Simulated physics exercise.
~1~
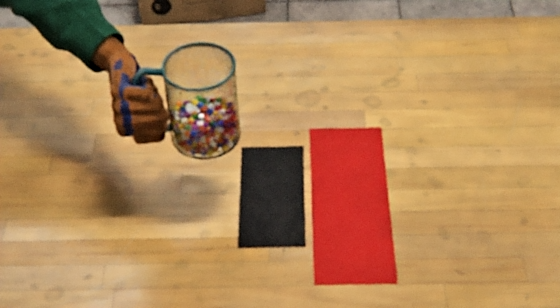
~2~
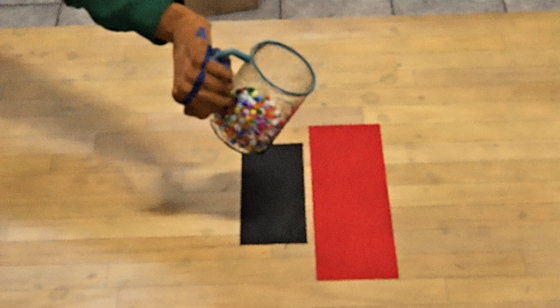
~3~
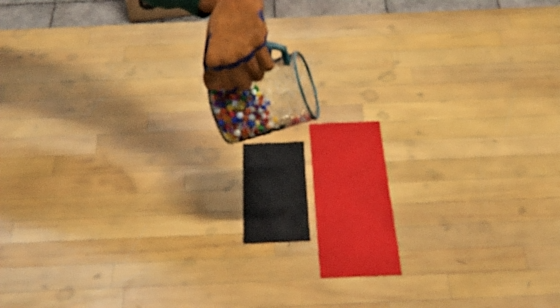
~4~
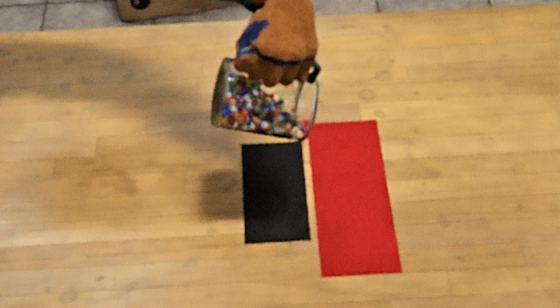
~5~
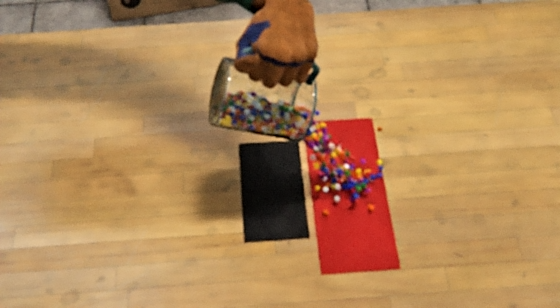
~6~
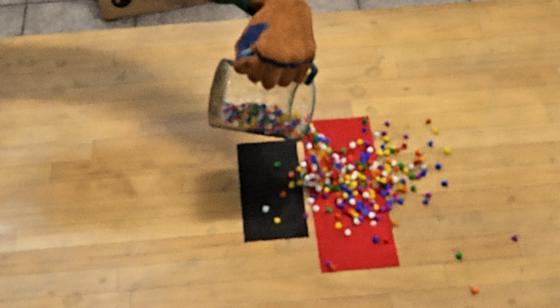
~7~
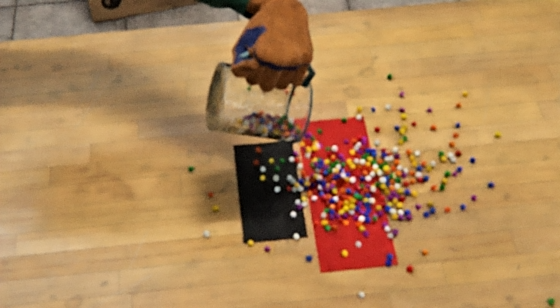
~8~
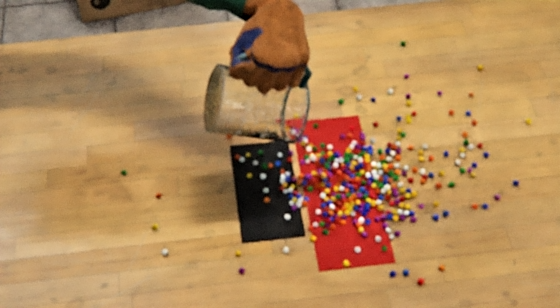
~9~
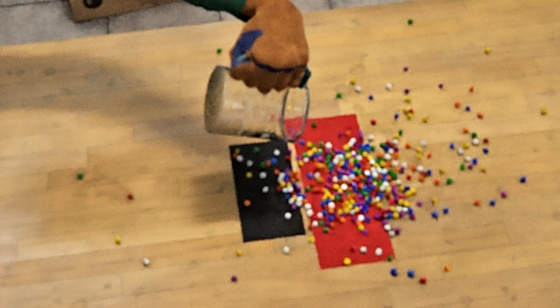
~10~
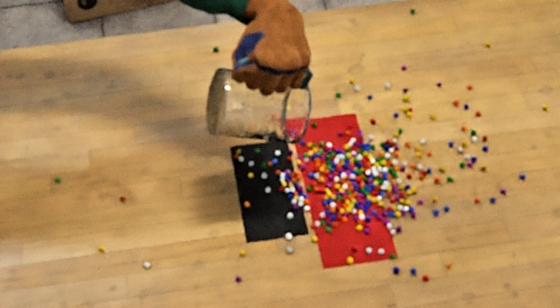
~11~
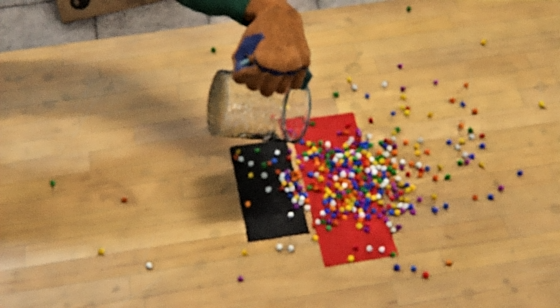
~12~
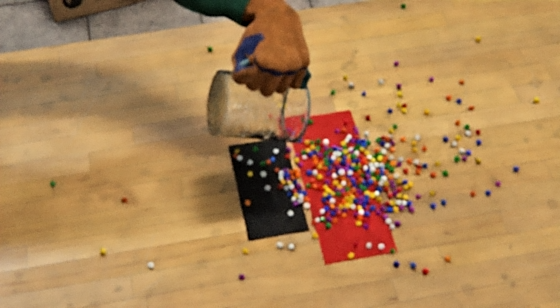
The video shows a gloved hand moving a clear jug of colourful beads rightward above a wooden table and tipping it over, pouring the beads mostly onto a red mat, with some scattering onto a black mat and the surrounding tabletop, until the jug is empty and the beads lie still.
